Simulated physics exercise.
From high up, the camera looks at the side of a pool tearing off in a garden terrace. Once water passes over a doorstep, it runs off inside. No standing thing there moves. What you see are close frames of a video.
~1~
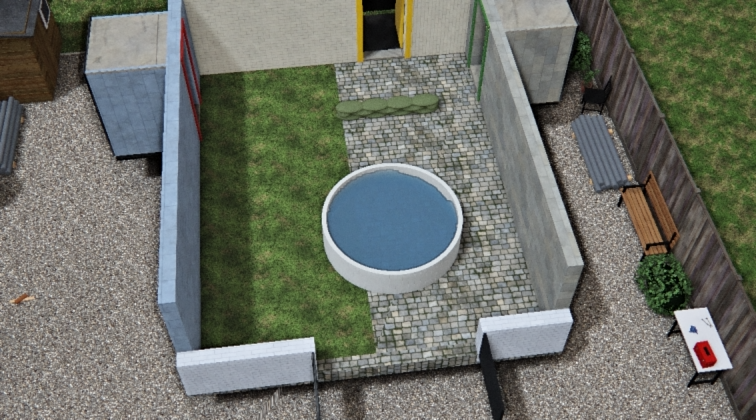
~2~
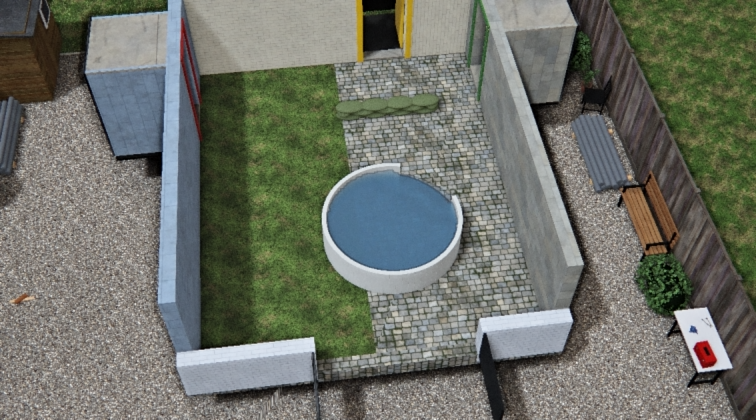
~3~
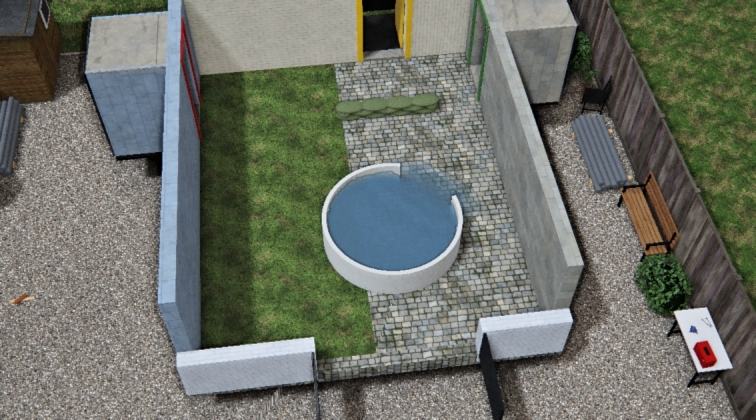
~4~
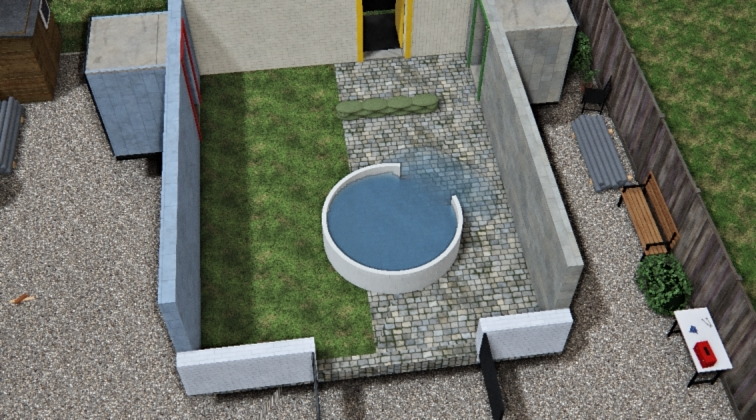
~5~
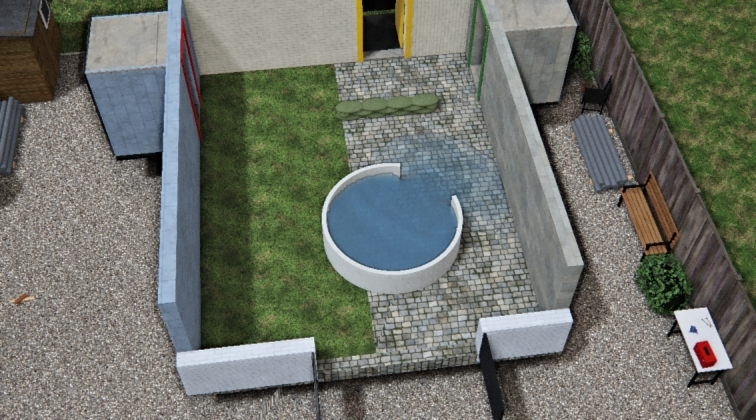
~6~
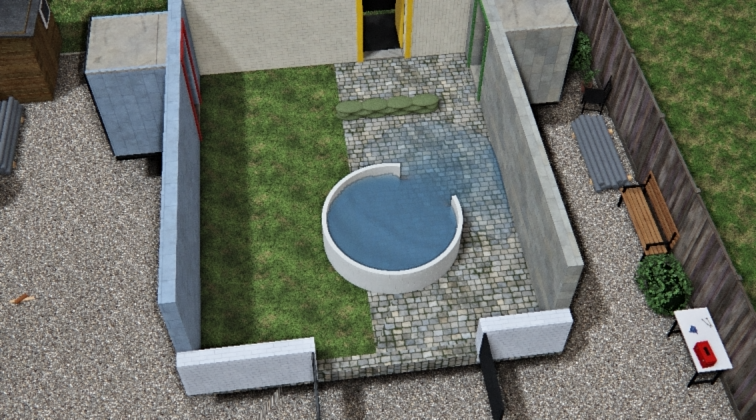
In a walled garden terrace, a round white pool full of water stood still until a piece of its far side vanished, and water poured through the gap and spread across the stone paving.
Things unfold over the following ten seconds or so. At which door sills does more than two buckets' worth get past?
The yellow door passes more than two buckets; the red door passes more than two buckets; the green door passes more than two buckets.
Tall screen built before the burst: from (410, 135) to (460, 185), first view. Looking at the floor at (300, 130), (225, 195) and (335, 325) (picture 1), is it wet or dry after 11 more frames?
Listed order: Swamped, spared, spared.
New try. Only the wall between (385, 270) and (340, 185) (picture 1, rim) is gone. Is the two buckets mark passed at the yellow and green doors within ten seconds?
Well, the yellow door comes up short, but the green door comes up short.
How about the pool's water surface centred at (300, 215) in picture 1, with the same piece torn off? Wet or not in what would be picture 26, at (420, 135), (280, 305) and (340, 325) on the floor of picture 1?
The three spots read swamped, left dry, left dry.
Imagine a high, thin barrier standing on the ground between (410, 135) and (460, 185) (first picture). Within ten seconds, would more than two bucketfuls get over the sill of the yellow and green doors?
My reading: The yellow door holds, the green door holds.
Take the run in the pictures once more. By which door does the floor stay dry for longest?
That would be the red one.
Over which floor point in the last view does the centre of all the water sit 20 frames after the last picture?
Near pixel (418, 174).
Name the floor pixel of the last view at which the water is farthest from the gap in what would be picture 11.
I'd point to (468, 73).
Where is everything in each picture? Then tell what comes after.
In the first picture, the round tank at (392, 219) is whole and still.
In the second picture, water pours out on the round tank's far side and has run to a hidden place.
In the third picture, the front is at a hidden place, out from the gap on the round tank's far side.
In the fourth picture, the front is at (395, 155), out from the gap on the round tank's far side.
In the fifth picture, water pours out on the round tank's far side and has run to (431, 135).
In the sixth picture, the front is at (438, 124), out from the gap on the round tank's far side.
A moment on, water covers 15 % of the floor; the yellow door not reached, the red door not reached, the green door wet at the sill, nothing in.
Next, water covers 25 % of the floor; the yellow door not reached, the red door not reached, the green door under two buckets in.
Then, water covers 45 % of the floor; the yellow door under two buckets in, the red door not reached, the green door over two buckets in.
Later, water covers 70 % of the floor; the yellow door over two buckets in, the red door wet at the sill, nothing in, the green door over two buckets in.
In the end, water covers 85 % of the floor; the yellow door over two buckets in, the red door over two buckets in, the green door over two buckets in.
